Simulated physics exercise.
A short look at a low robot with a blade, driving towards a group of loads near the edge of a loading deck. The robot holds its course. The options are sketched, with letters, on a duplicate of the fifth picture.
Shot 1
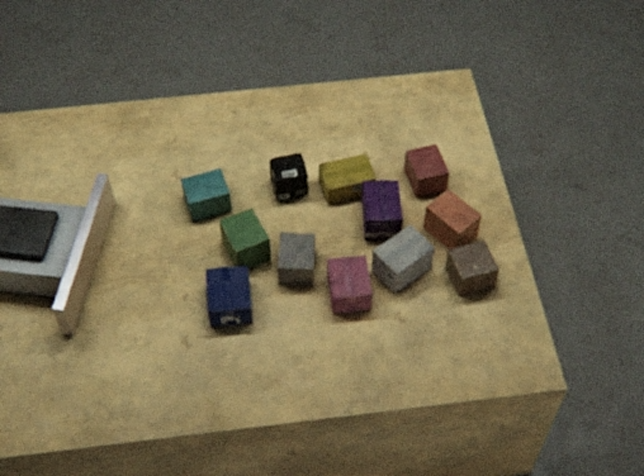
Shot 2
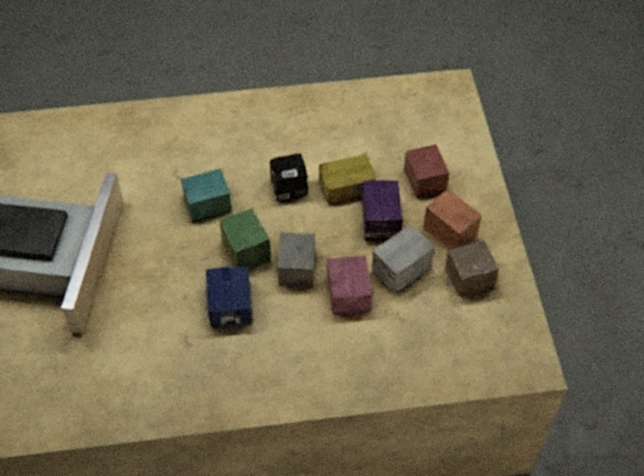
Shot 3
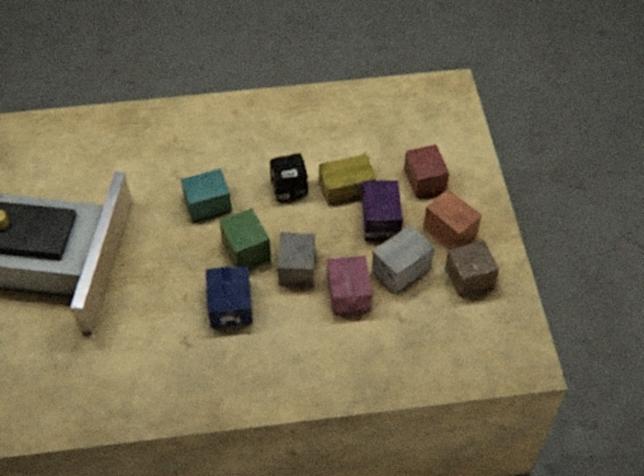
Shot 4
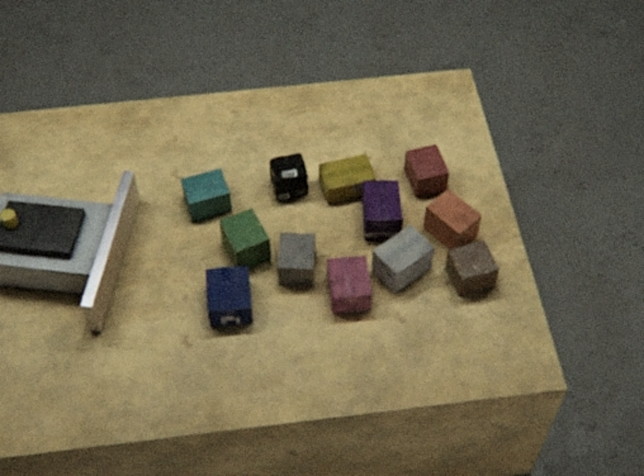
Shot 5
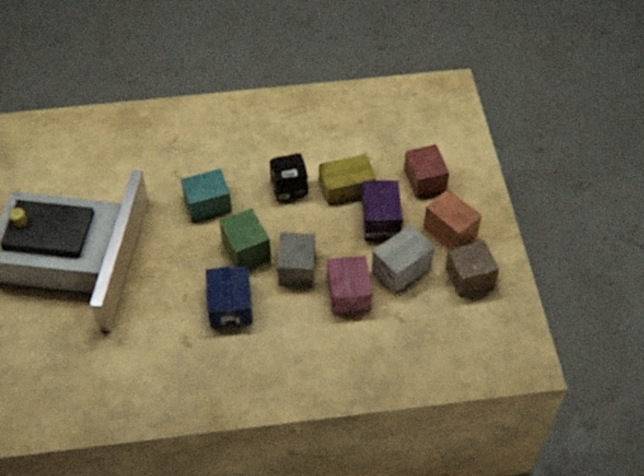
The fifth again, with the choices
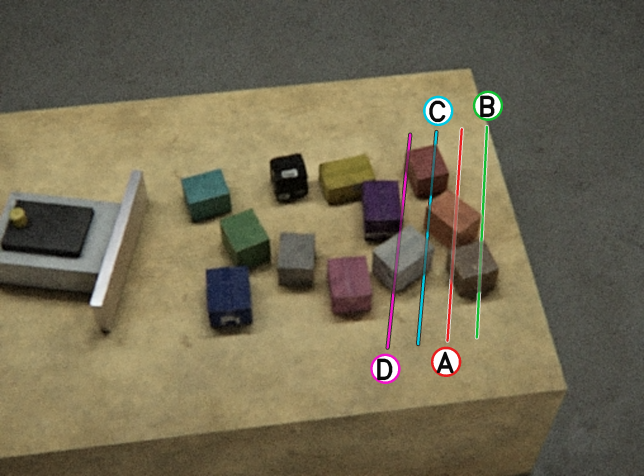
On a loading deck, a low robot with an upright blade creeping right towards a cluster of coloured boxes, which stay still.
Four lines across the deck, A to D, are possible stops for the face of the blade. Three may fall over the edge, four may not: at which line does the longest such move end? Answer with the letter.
C.
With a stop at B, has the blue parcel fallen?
No.
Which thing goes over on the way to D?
The red crate goes over.
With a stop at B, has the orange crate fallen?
Yes.
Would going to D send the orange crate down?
No.
On the marked copy, A at (455, 227); B at (483, 224); C at (428, 230); D at (400, 233).
Taking C. A third of the way, robot (167, 216); blue parcel (248, 298); black parcel (299, 175).
Two thirds of the way, robot (278, 204); brown crate (480, 270); red crate (452, 173).
When it is over, robot (363, 195); red crate over the edge; orange crate over the edge; three fallen.
As for the rest, A drops five; B drops seven; D is within the limit but short.
